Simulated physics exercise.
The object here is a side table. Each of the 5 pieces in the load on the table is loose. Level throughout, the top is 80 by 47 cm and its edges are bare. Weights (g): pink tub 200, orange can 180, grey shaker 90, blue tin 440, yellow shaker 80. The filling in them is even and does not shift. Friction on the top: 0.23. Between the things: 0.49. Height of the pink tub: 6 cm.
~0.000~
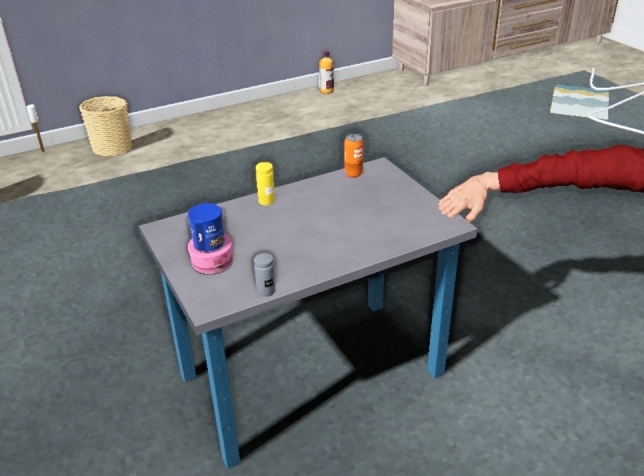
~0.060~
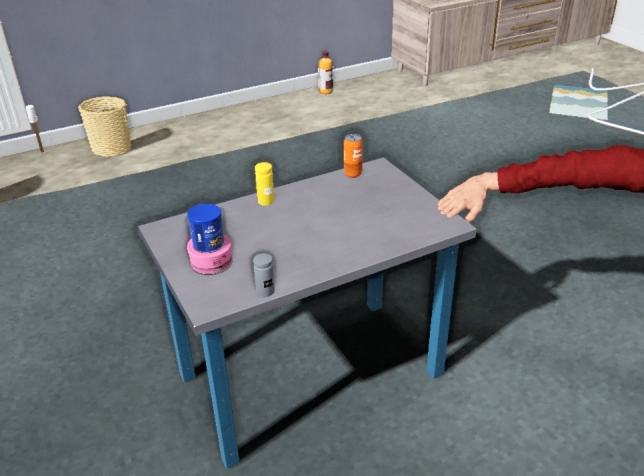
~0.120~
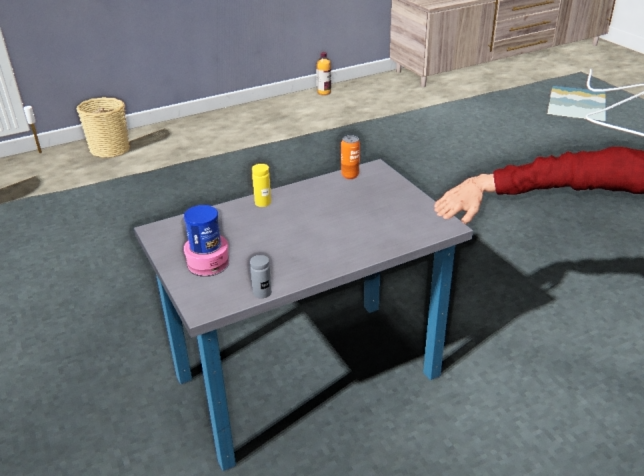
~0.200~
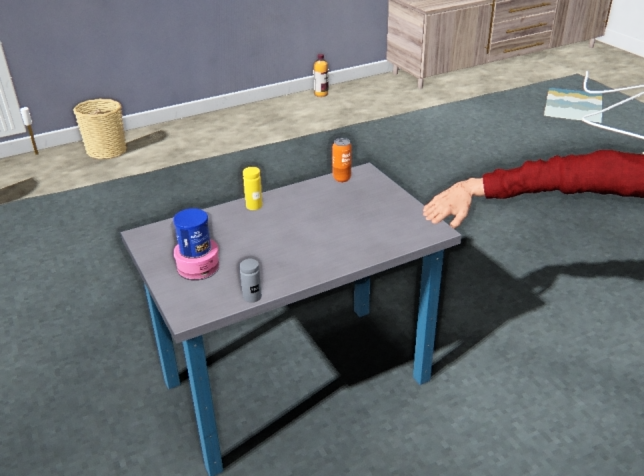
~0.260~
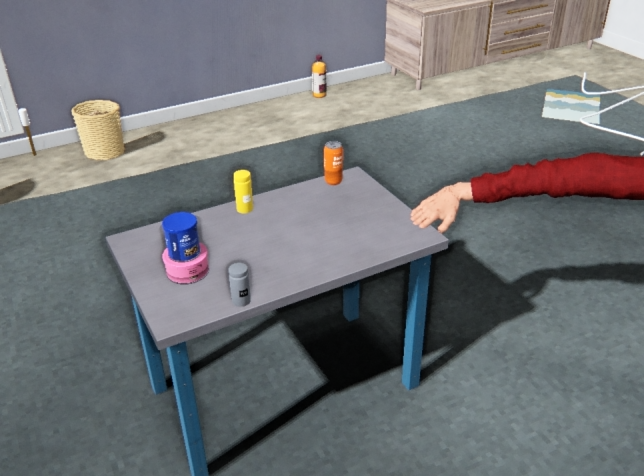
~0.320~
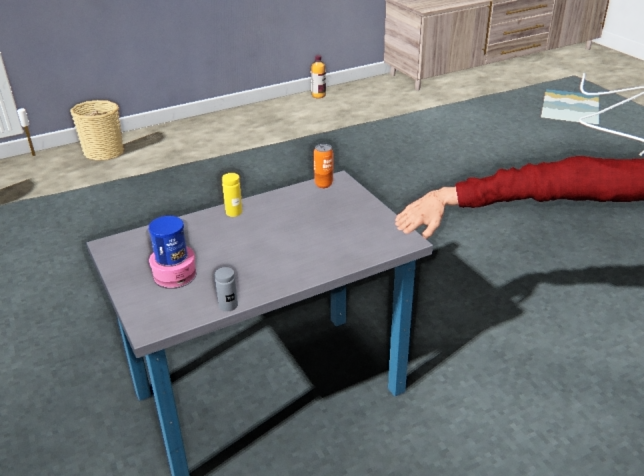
A hand at the right edge pushes the small table and its five containers left.
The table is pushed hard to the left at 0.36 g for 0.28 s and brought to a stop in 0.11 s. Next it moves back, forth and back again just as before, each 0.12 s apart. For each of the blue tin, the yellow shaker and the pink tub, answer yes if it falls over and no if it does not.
Blue tin: Yes; yellow shaker: No; pink tub: Yes.
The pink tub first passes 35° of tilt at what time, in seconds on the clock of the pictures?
Somewhere about 1.1 s.
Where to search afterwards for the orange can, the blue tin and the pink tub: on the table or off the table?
The orange can is still on the table; the blue tin finishes off the table; the pink tub finishes off the table.
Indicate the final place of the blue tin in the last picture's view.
Around pixel (81, 464).
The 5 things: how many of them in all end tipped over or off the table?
That makes 2.
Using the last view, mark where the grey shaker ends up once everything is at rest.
End point: Approx. (202, 298).
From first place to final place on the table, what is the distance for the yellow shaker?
Net shift near 14 cm.
After 0.92 s, table shifted 1 cm; pink tub and blue tin now off the table; yellow shaker moved 14 cm near (207, 202); grey shaker moved 14 cm.
After 1.52 s, table shifted 19 cm; yellow shaker moved 5 cm near (174, 211); grey shaker moved 5 cm; orange can moved 5 cm.
In the end (2.7 s), off the table and tipped over, pink tub and blue tin; not toppled but over 5 cm from the start, orange can, grey shaker and yellow shaker. In the last view, blue tin near (81, 464), yellow shaker near (211, 201).
